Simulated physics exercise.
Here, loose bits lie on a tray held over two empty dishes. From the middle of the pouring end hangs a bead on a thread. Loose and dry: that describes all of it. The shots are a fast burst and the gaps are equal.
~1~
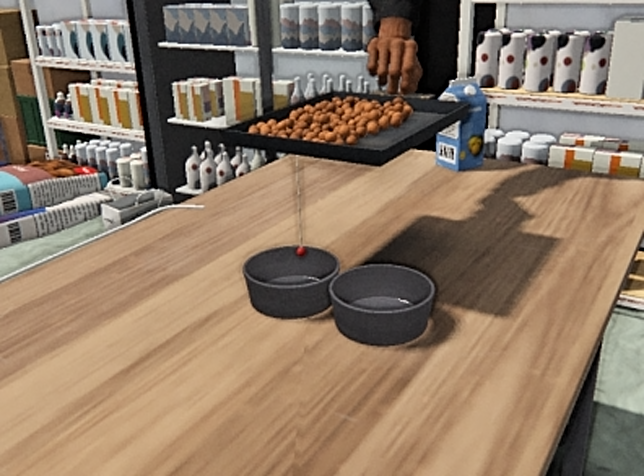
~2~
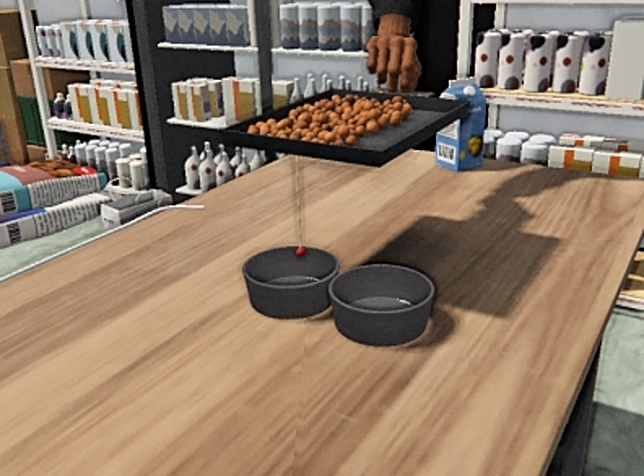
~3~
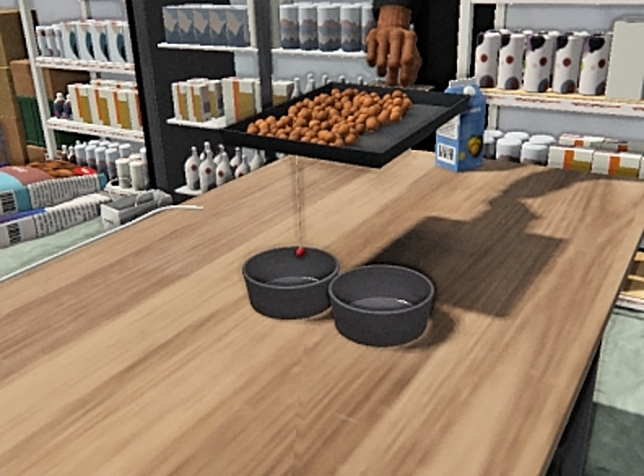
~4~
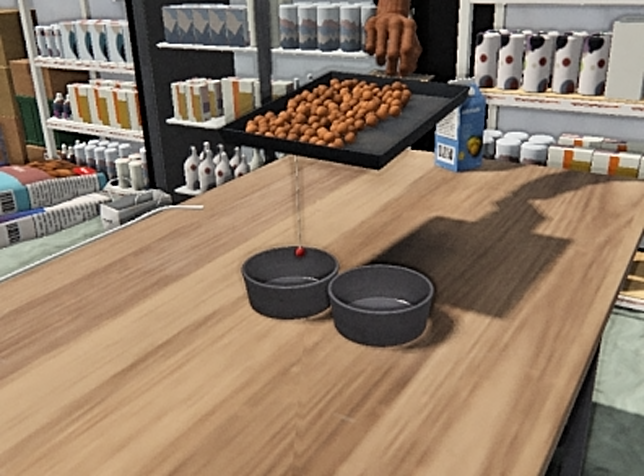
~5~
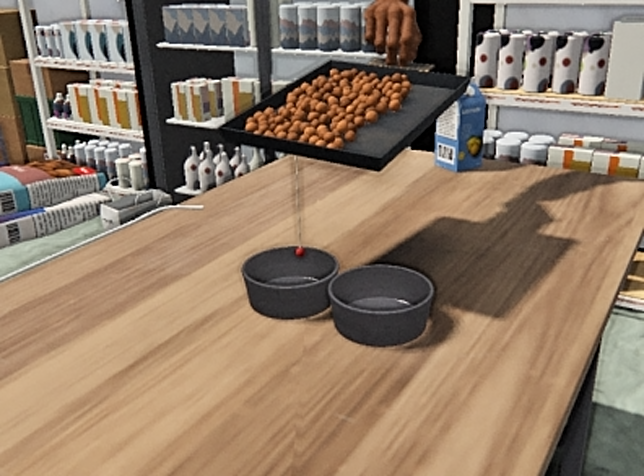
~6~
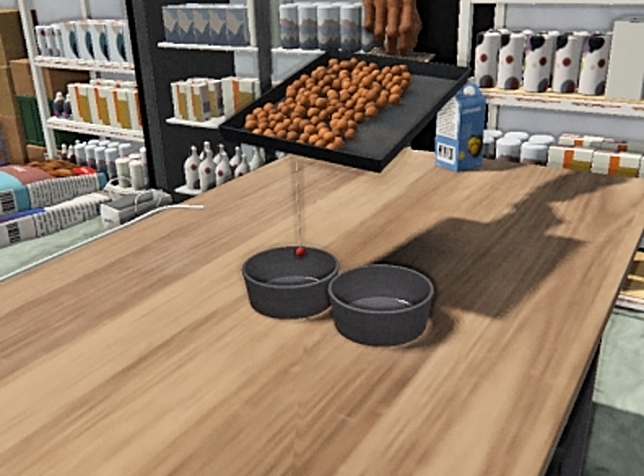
A brown hand shows behind a black tray of brown hazelnuts, held above a wooden table in a room lined with stocked shelves, seen from slightly above. Two empty dark grey dishes sit side by side below, a red bead hangs on a thread over the left one, and a blue carton stands behind. The tray's far side rises gradually, slanting it toward the viewer, while the camera stays still.
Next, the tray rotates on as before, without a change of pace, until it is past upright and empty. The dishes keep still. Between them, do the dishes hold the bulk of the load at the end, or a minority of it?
Most of it finds no dish.
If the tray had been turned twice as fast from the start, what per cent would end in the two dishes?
Estimate: Some 40%.
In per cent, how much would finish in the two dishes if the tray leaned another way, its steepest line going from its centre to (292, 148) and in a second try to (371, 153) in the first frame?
First case: 10 %; second case: 80 %.
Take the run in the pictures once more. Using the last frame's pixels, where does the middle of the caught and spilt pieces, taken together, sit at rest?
Once nothing moves, the middle sits near (278, 341).
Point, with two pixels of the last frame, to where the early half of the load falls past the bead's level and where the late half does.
I'd say around (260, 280) at first, then around (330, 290).
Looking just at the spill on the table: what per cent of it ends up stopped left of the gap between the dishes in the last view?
Estimate: About 80 per cent.
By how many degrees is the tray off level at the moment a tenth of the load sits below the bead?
Somewhere around 110 degrees.
Shortly afterwards, tray tipped steeply; all but a few on the tray; only a few outside both.
Next, tray tipped right over; all but a few on the tray; only a few outside both; only a few in the air.
Some moments later, tray tipped past a quarter turn; near a quarter in the right dish; a little in the left dish; the bulk outside both.
In the end, tray tipped past a quarter turn; near a quarter in the right dish; a little in the left dish; the bulk outside both.
